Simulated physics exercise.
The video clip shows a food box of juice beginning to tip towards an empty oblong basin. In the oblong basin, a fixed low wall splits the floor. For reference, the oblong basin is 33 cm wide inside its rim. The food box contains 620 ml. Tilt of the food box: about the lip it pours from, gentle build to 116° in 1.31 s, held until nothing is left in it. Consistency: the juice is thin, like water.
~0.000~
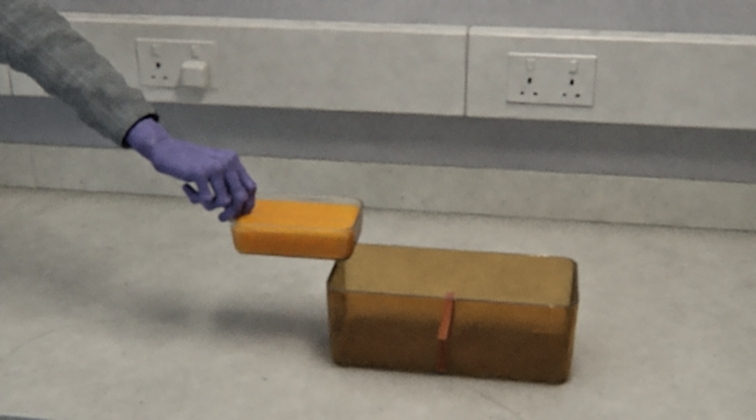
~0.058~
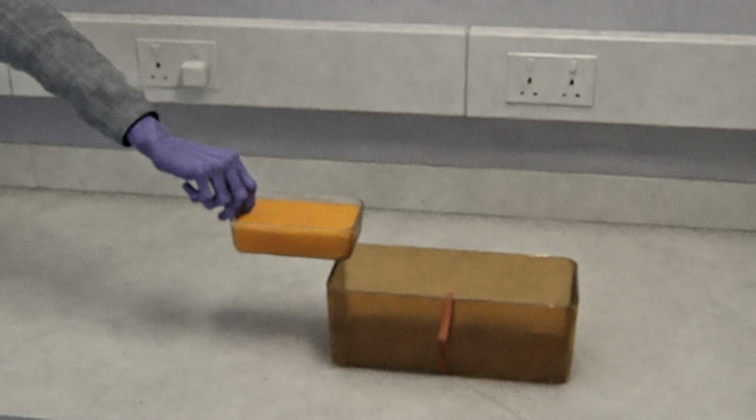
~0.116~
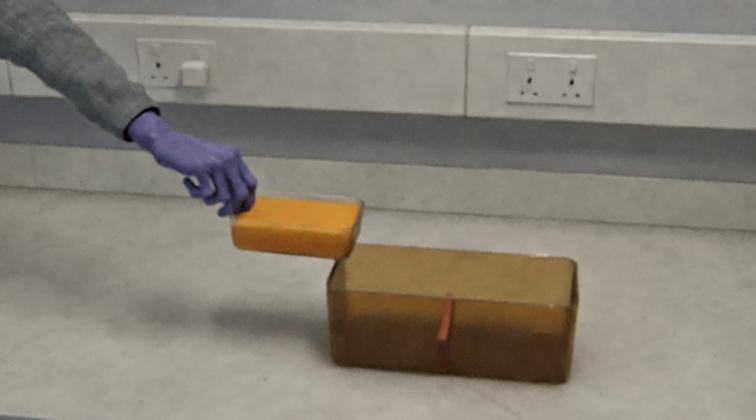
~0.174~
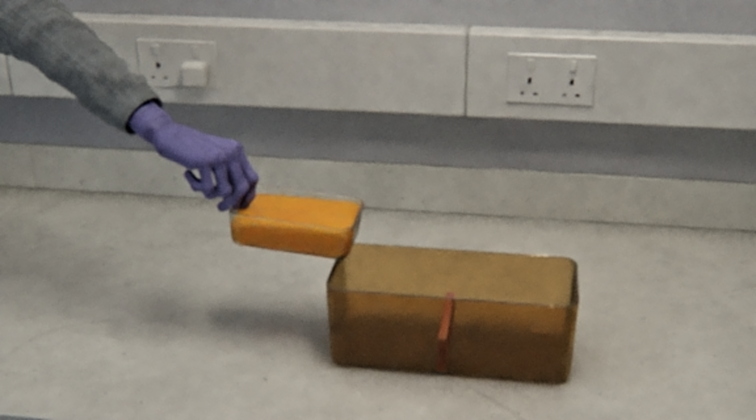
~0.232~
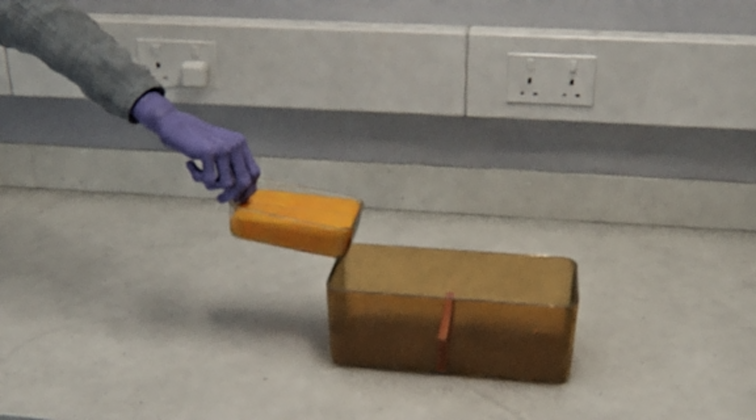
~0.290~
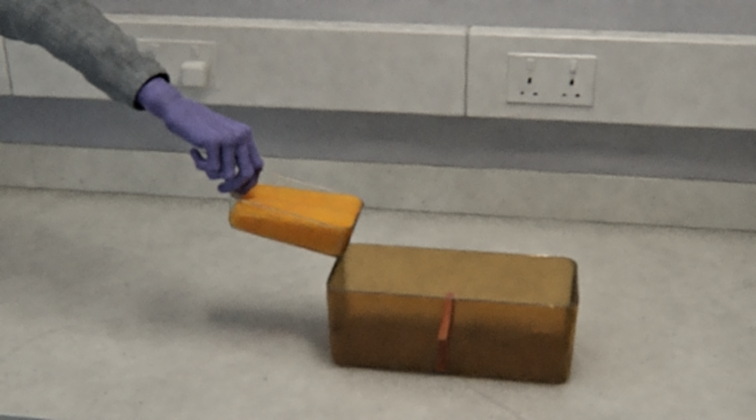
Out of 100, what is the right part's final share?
About 16 out of 100.
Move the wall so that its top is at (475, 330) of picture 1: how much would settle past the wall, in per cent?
With the wall placed like that, close to 20 per cent.
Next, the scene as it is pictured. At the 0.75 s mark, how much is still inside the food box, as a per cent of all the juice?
At that time about 14 in a hundred parts are still held.
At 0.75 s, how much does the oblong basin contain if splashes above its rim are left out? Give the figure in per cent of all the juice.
42 %, give or take.
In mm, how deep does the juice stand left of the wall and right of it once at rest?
I'd expect close to 24 mm on the left and close to 4 mm on the right.
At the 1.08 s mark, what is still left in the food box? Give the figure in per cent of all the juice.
I'd estimate some 1 per cent.
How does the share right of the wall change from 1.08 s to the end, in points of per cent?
The amount climbs by around 3.
By 0.75 s the tilt is 71° and 14 per cent is still to pour, 41 is left of the wall and 1 right of it.
By 1.08 s the tilt is 107° and 1 per cent is still to pour, 75 is left of the wall and 13 right of it.
By 1.43 s the tilt is 116° and 0 per cent is still to pour, 77 is left of the wall and 16 right of it.
By 1.81 s the tilt is 116° and 0 per cent is still to pour, 77 is left of the wall and 16 right of it.
At rest 77 per cent lies left of the wall, 16 right of it and 8 outside.
